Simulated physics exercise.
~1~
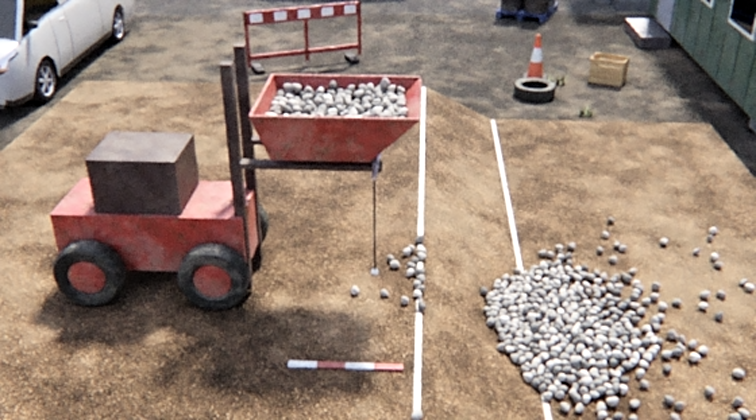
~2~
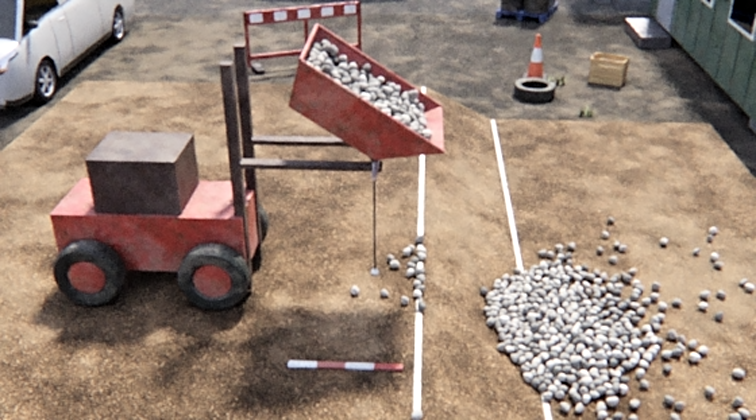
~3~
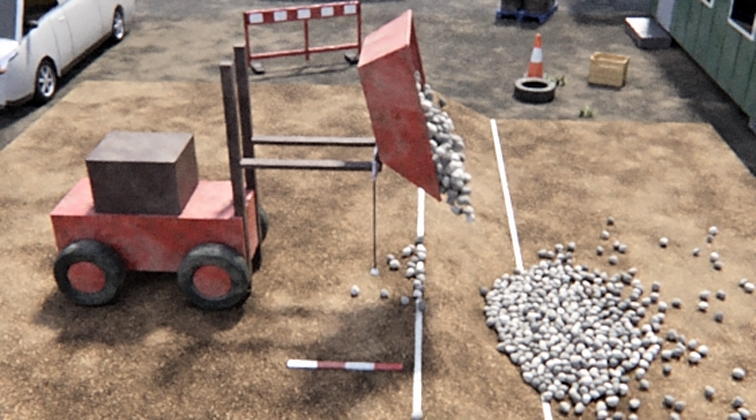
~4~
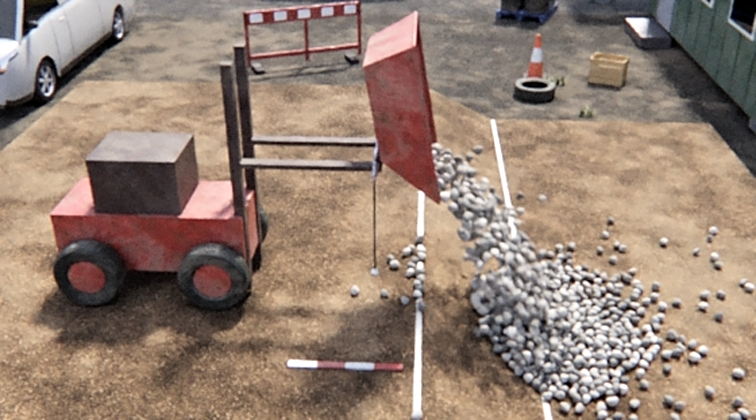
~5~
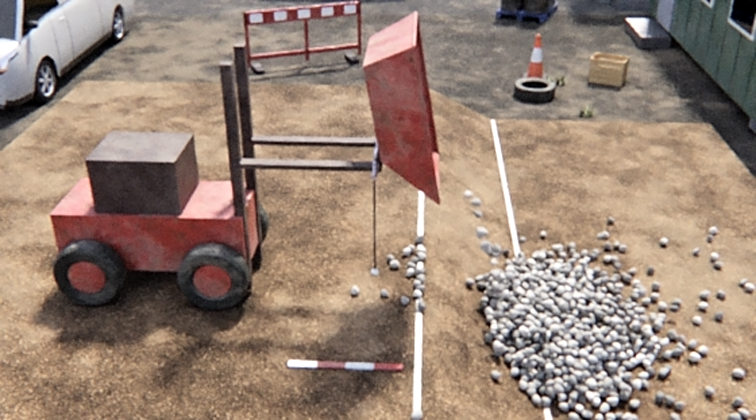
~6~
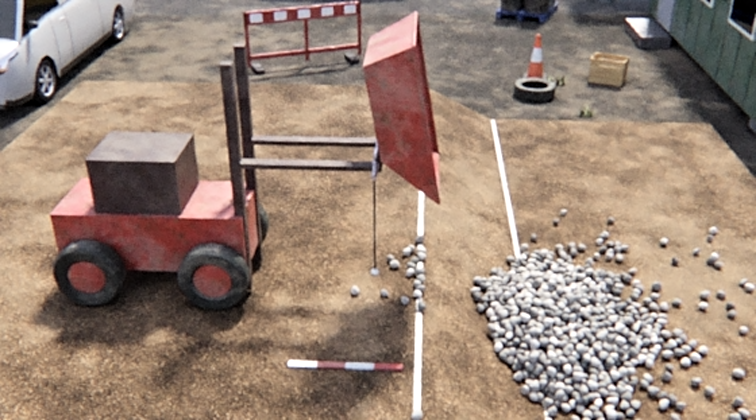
A red fork truck with a dark block on top stands at the left of a brown dirt yard, seen from above, holding a raised red skip full of pale grey stones. To the right, white lines edge a slope, and an earlier heap of stones lies near its foot, with a car, a barrier and a traffic cone behind. The skip tips to the right until it is nearly upright. The stones slide out, pour down the slope and run into the heap. The skip then stays tilted and empty above a broader, fuller pile.
